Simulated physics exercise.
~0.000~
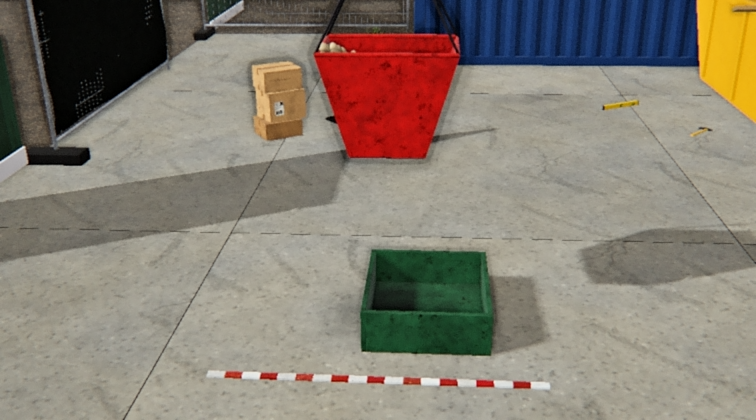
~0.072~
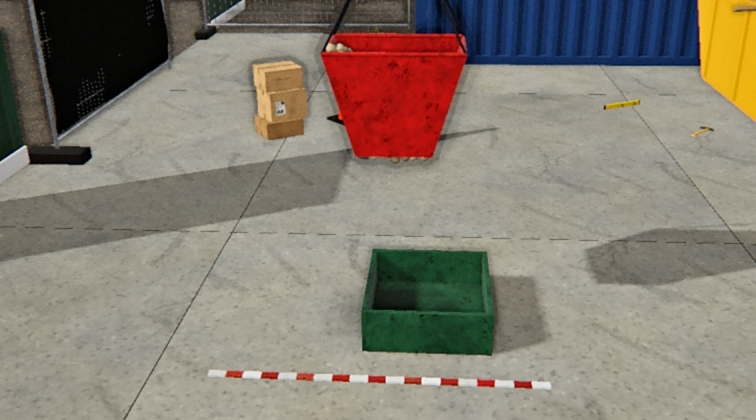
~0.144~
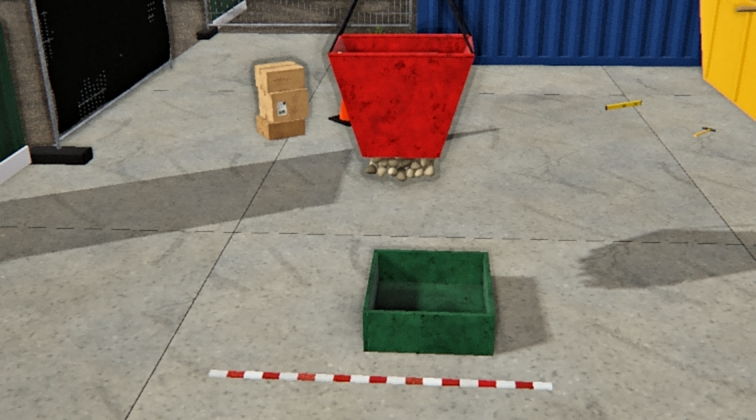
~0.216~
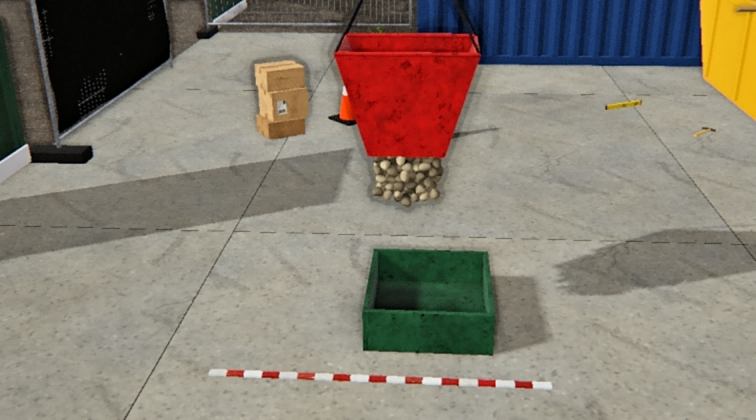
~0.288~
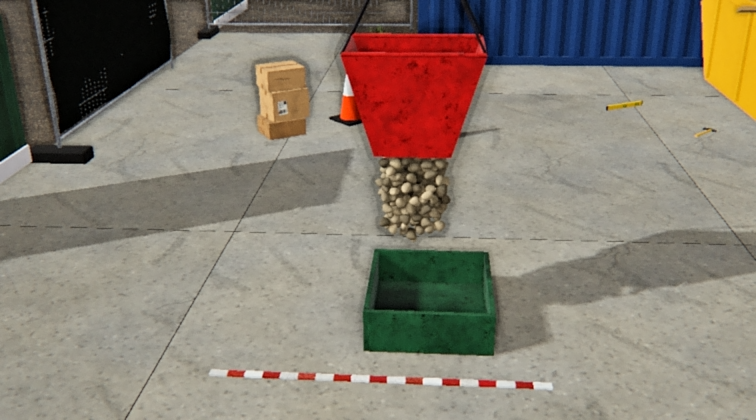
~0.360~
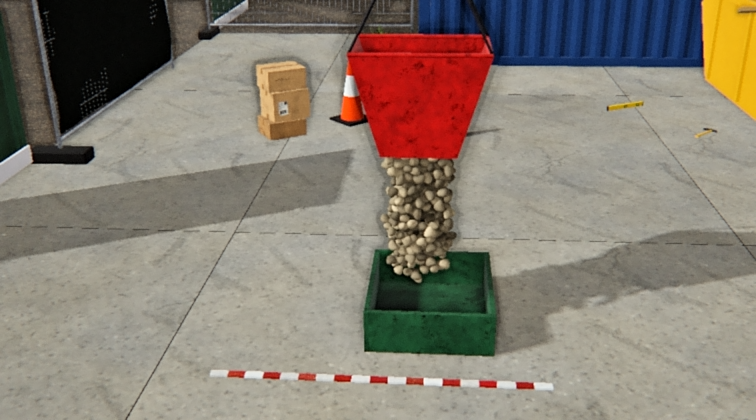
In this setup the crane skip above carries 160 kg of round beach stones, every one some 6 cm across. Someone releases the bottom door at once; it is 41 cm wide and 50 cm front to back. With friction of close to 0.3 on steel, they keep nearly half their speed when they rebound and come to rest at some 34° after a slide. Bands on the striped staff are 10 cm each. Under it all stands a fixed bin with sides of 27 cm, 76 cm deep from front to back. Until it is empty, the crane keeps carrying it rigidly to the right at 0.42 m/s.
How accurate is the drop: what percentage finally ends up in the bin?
98 %.
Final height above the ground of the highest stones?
Roughly 32 centimetres.
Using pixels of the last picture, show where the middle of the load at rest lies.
Centre position approx (435, 297).
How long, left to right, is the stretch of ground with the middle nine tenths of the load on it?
It covers roughly 60 centimetres from left to right.
After 0.7 s, 0 % in the crane skip, 100 % falling or lying in the bin; the stones farthest right are at (483, 297).
After 1.1 s, 0 % in the crane skip, 98 % falling or lying in the bin, 2 % falling or lying beside or right of the bin; the stones farthest right are at (545, 310).
After 1.7 s, 0 % in the crane skip, 98 % falling or lying in the bin, 2 % falling or lying beside or right of the bin; the stones farthest right are at (578, 327).
After 2.6 s, 0 % in the crane skip, 98 % falling or lying in the bin, 2 % falling or lying beside or right of the bin; the stones farthest right are at (578, 327).
After 4.5 s, 0 % in the crane skip, 98 % in the bin, 2 % beside or right of the bin; the stones farthest right are at (578, 327).
